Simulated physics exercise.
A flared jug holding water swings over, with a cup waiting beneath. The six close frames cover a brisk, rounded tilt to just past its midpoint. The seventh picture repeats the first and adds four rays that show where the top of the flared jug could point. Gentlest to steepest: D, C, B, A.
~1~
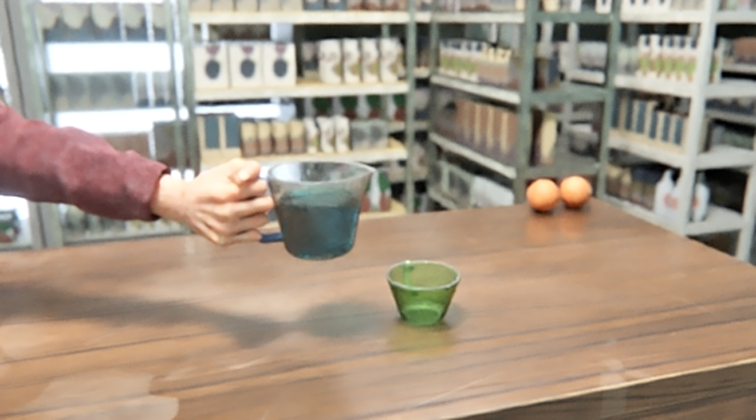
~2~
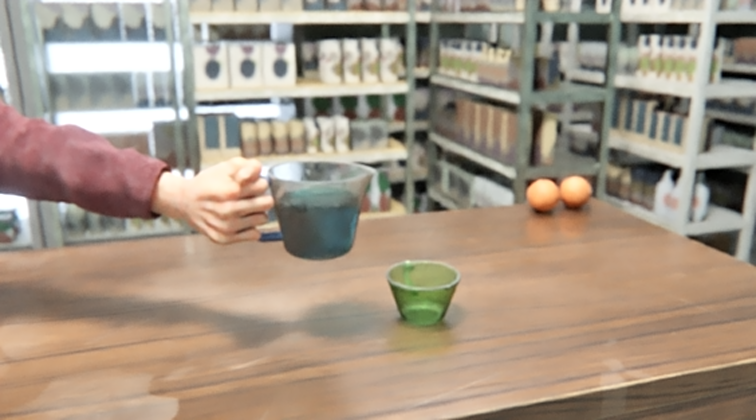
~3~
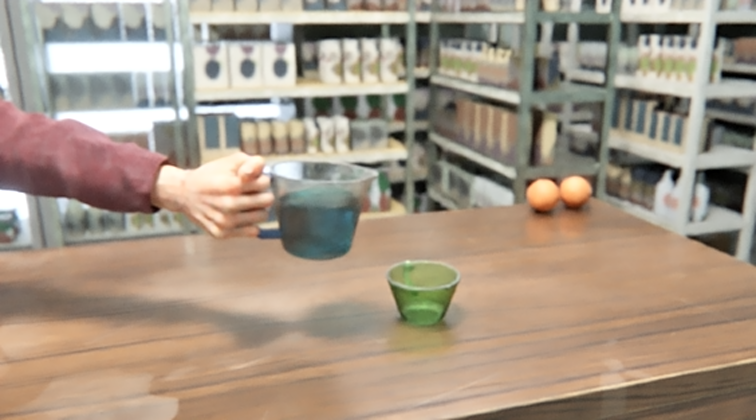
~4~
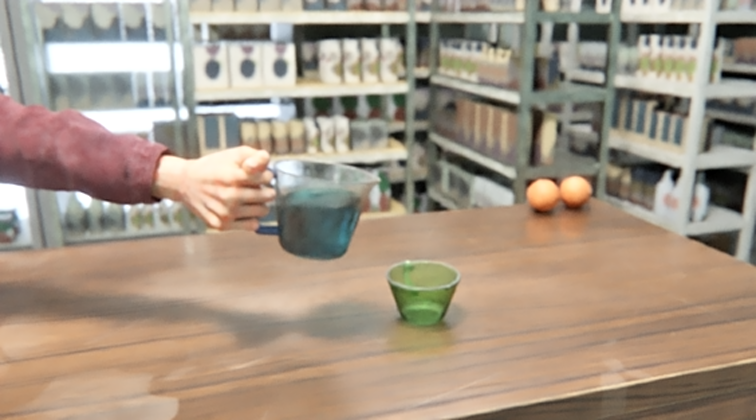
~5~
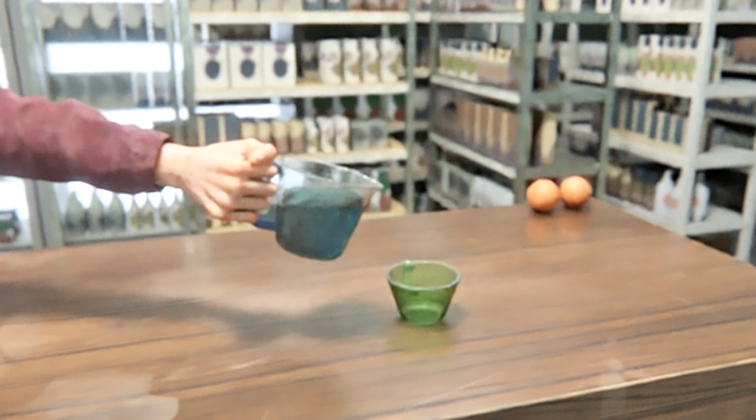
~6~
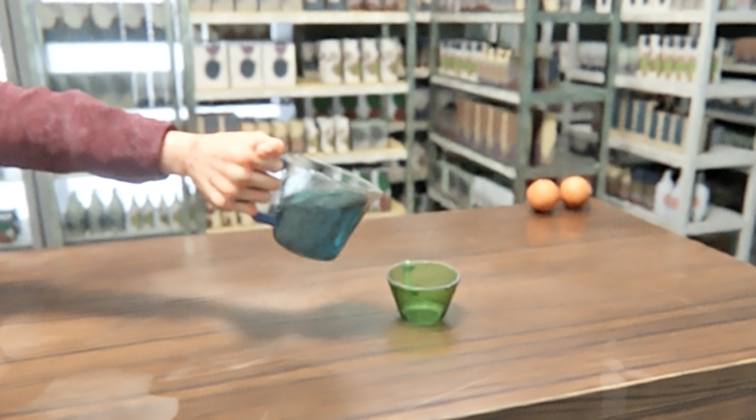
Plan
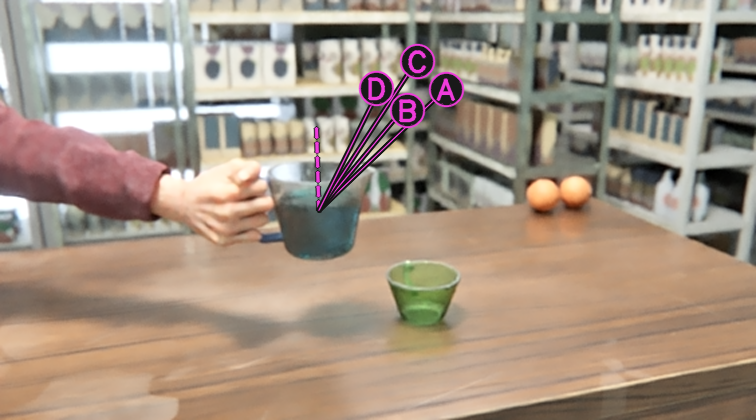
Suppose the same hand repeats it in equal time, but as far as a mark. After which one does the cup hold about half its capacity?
It is A.
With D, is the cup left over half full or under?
Under half.
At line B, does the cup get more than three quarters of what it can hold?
No.
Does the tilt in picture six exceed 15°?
Yes, it does.
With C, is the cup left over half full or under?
Under.
In magenta, A at (433, 100); B at (393, 121); C at (407, 75); D at (371, 105).
Choosing A, the cup ends with about 48 % of what it can hold; 4 % of the water is spilt.
Choosing B, the cup ends with about 27 % of what it can hold; 3 % of the water is spilt.
Choosing C, the cup ends with about 10 % of what it can hold.
Choosing D, nothing reaches the cup.
